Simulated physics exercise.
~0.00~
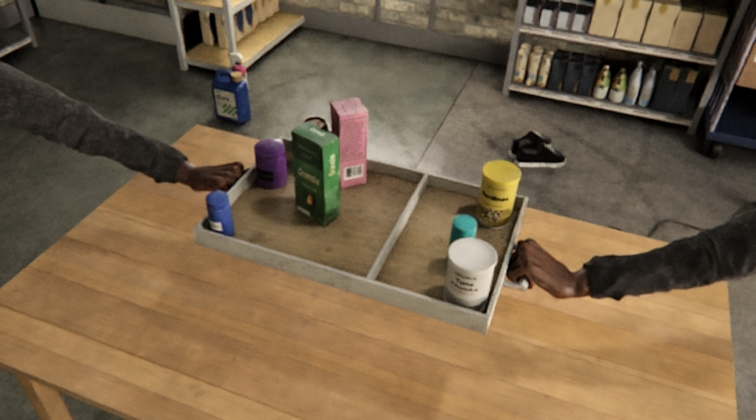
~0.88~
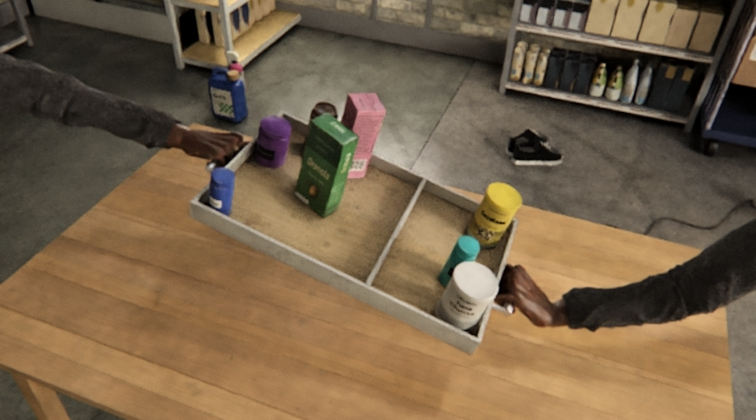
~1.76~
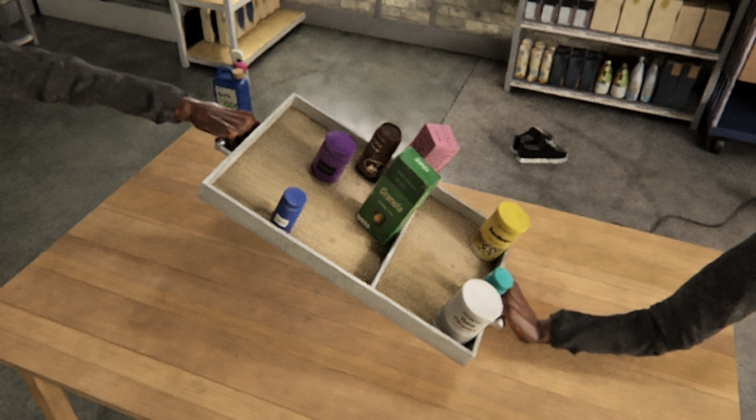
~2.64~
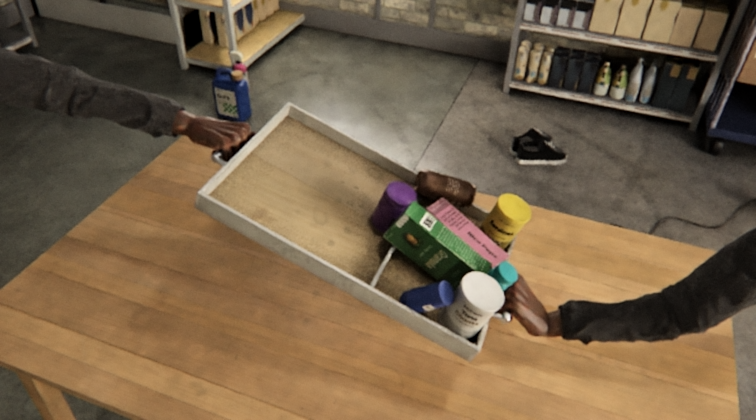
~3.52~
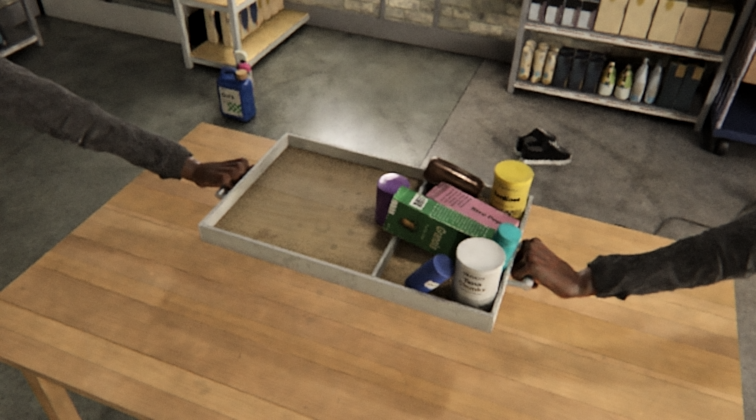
Two hands tipping a tray right, sending containers sliding and toppling into a jumble against the right side, then levelling it.
